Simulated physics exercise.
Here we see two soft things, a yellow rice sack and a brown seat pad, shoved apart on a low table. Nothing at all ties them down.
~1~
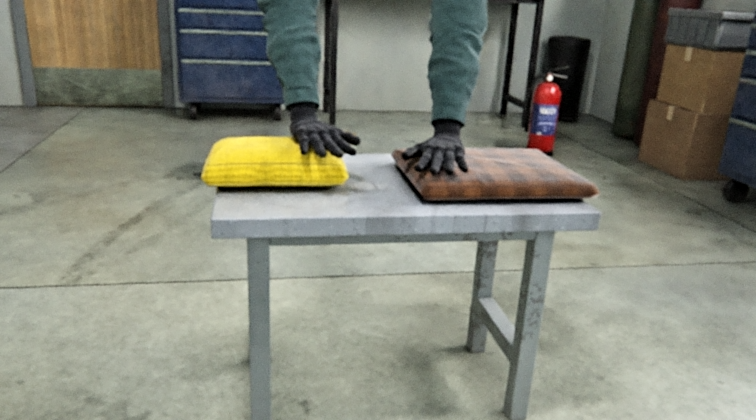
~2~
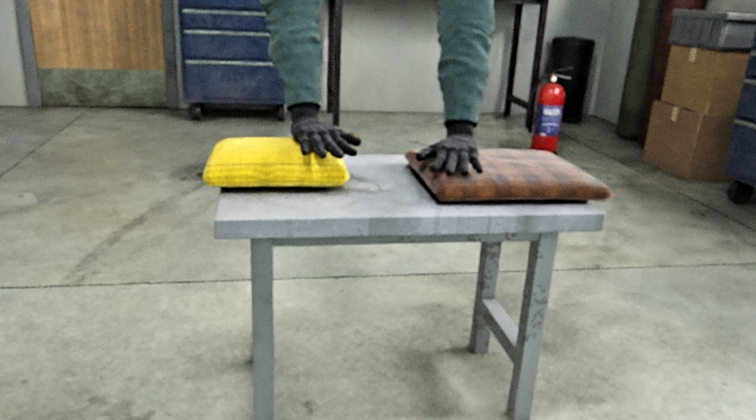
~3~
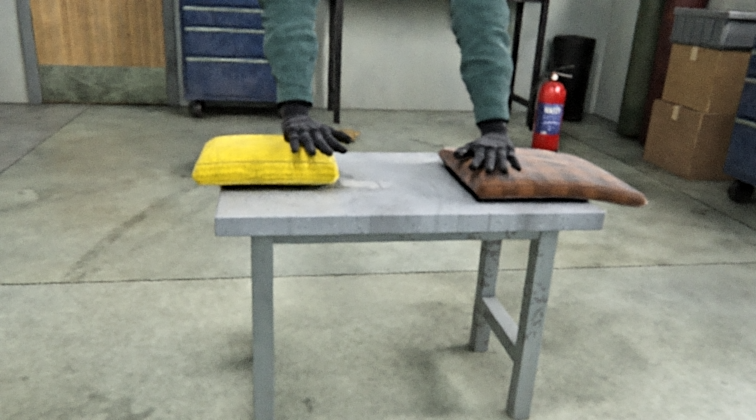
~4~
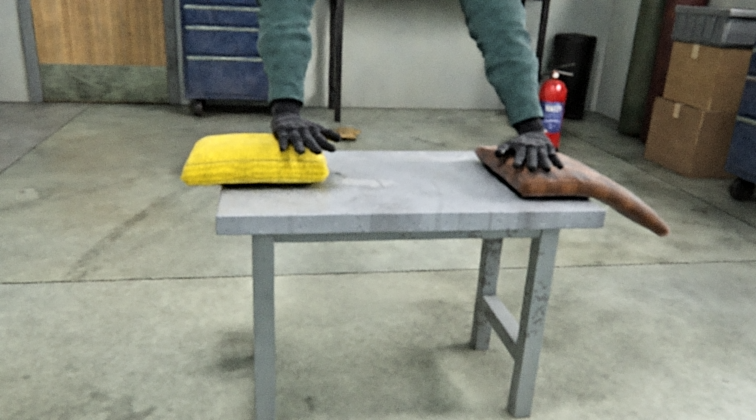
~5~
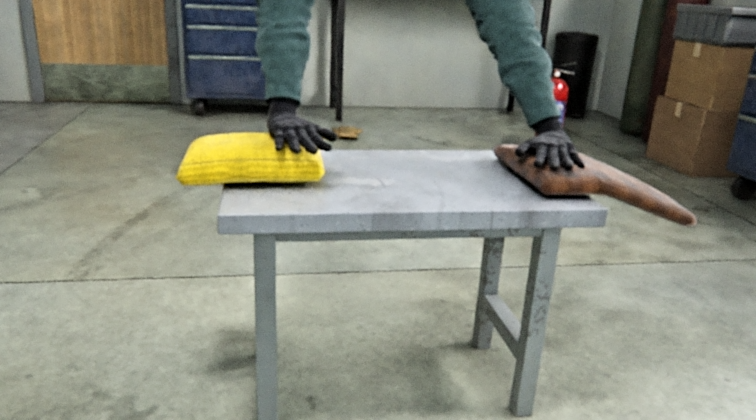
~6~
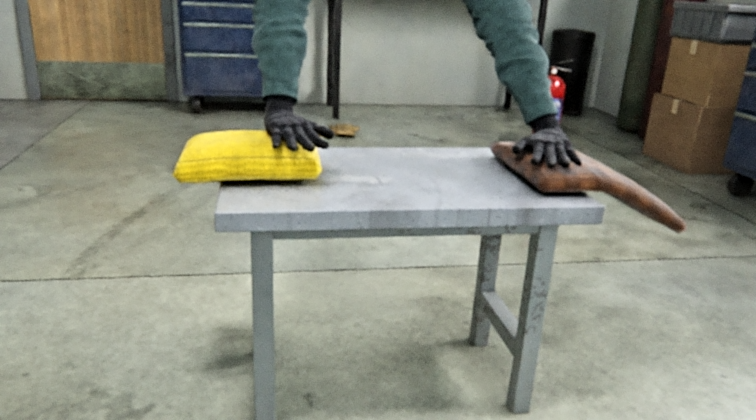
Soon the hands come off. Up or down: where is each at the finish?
At the finish, the yellow rice sack is still up, the brown seat pad has fallen.
Then, 0.24 s after the last picture, rice sack lying still; seat pad falling near (587, 209).
Then, 0.48 s after the last picture, rice sack lying still; seat pad falling near (588, 297).
Then, 0.74 s after the last picture, rice sack lying still; seat pad on the floor near (599, 353).
At rest, rice sack lying still; seat pad on the floor near (609, 359). The yellow rice sack stays up there and the brown seat pad tips over and falls.
